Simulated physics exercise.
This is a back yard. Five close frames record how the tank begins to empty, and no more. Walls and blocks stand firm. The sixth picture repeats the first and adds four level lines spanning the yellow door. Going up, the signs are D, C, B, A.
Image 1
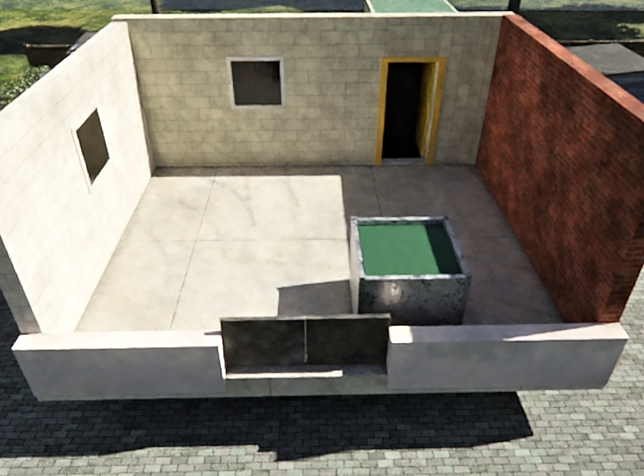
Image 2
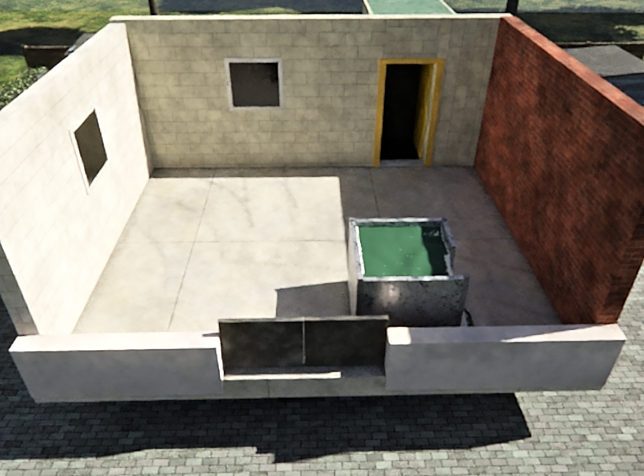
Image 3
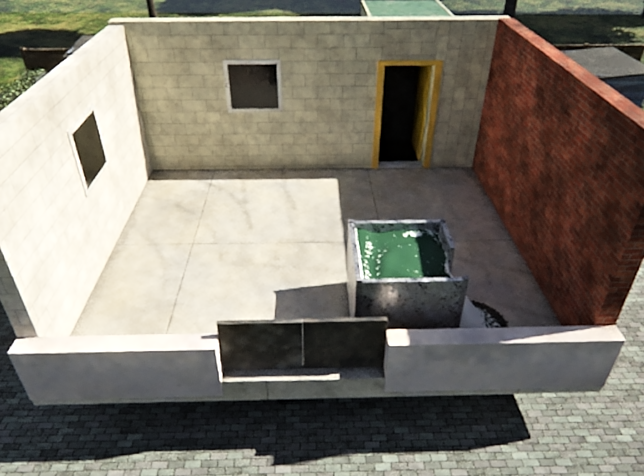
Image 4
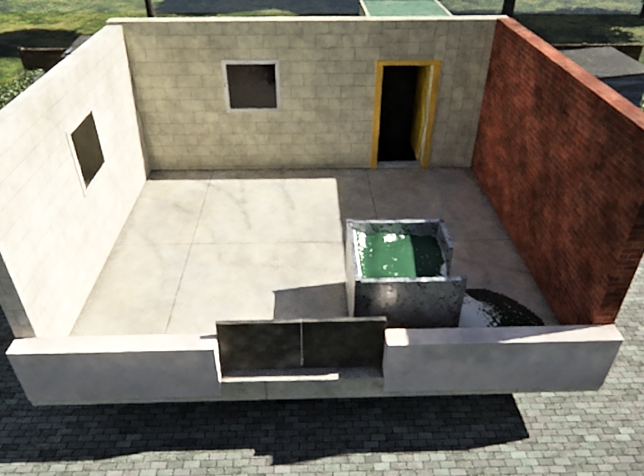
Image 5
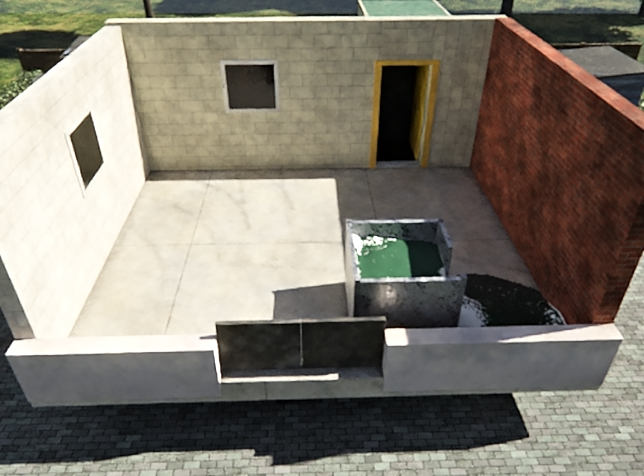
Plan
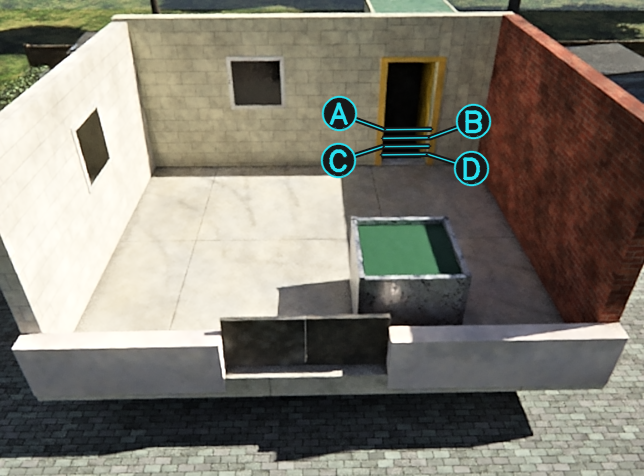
A walled back yard with a pale concrete floor is seen from above, the view holding nearly still. Cream walls with two dark windows stand left and behind, a yellow doorway sits at the back, a red brick wall is on the right, and an open grey tank of green water stands right of centre. The water ripples with white flecks and sinks as dark, foamy liquid spreads rightward over the floor.
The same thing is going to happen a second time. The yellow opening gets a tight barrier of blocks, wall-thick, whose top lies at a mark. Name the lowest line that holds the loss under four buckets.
D.
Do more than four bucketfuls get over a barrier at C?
No, not at all.
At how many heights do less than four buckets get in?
All four.
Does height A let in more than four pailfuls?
No, that is safe.
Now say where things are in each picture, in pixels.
Water in the tank at rest, its middle at (406, 251); foot of the yellow doorway at (403, 164); shut gate at (305, 325), in the first picture.
Front seen at (463, 310), 1 % of the ground wet, in the second picture.
Front seen at (478, 307), 2 % of the ground wet, in the third picture.
Front seen at (510, 308), 4 % of the ground wet, in the fourth picture.
Front seen at (538, 297), 7 % of the ground wet, in the fifth picture.
On the marked copy, A at (407, 129); B at (406, 138); C at (405, 146); D at (405, 154); from the bottom up D, C, B, A.
For height A, nothing gets over.
For height B, nothing gets over.
For height C, nothing gets over.
For height D, nothing gets over.
